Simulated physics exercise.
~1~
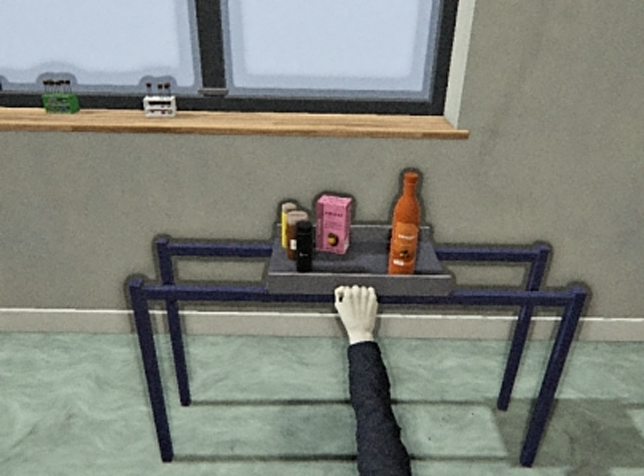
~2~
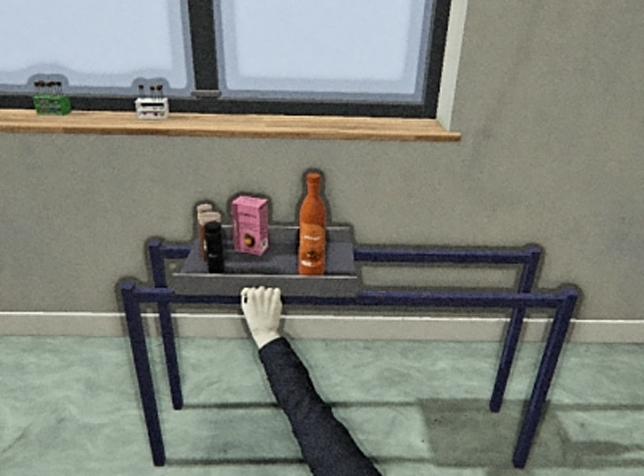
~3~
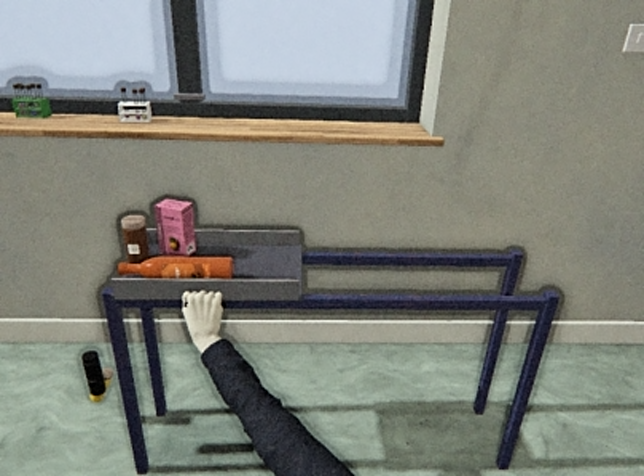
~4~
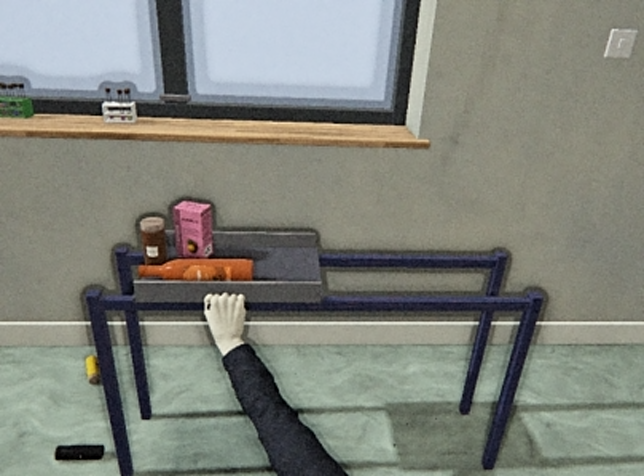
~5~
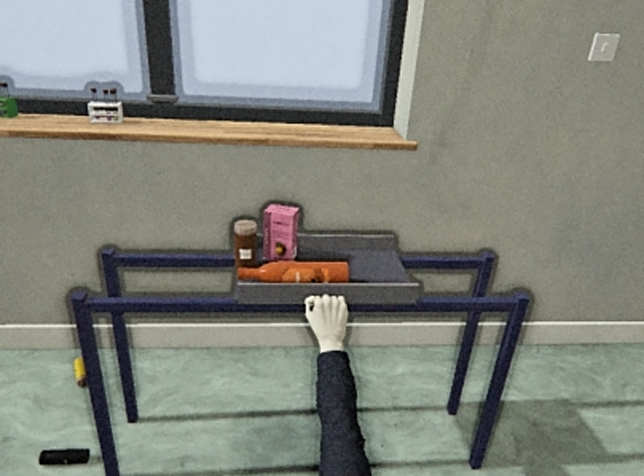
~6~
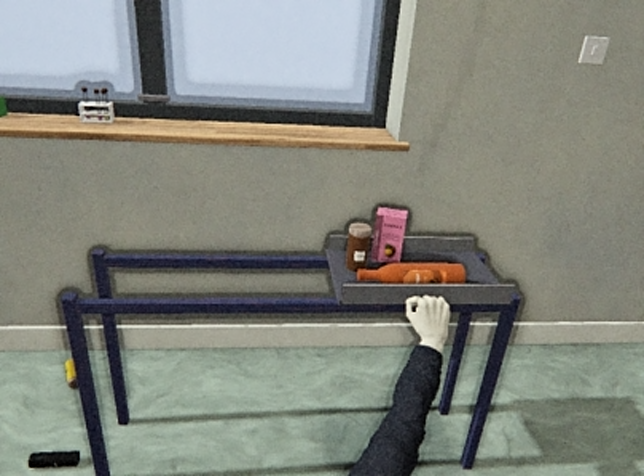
Beneath a window, a hand slid a grey tray of small items left along a dark blue frame, and the orange bottle toppled while the black and yellow containers fell to the floor. The hand then moved the tray right, jar and pink carton still upright.
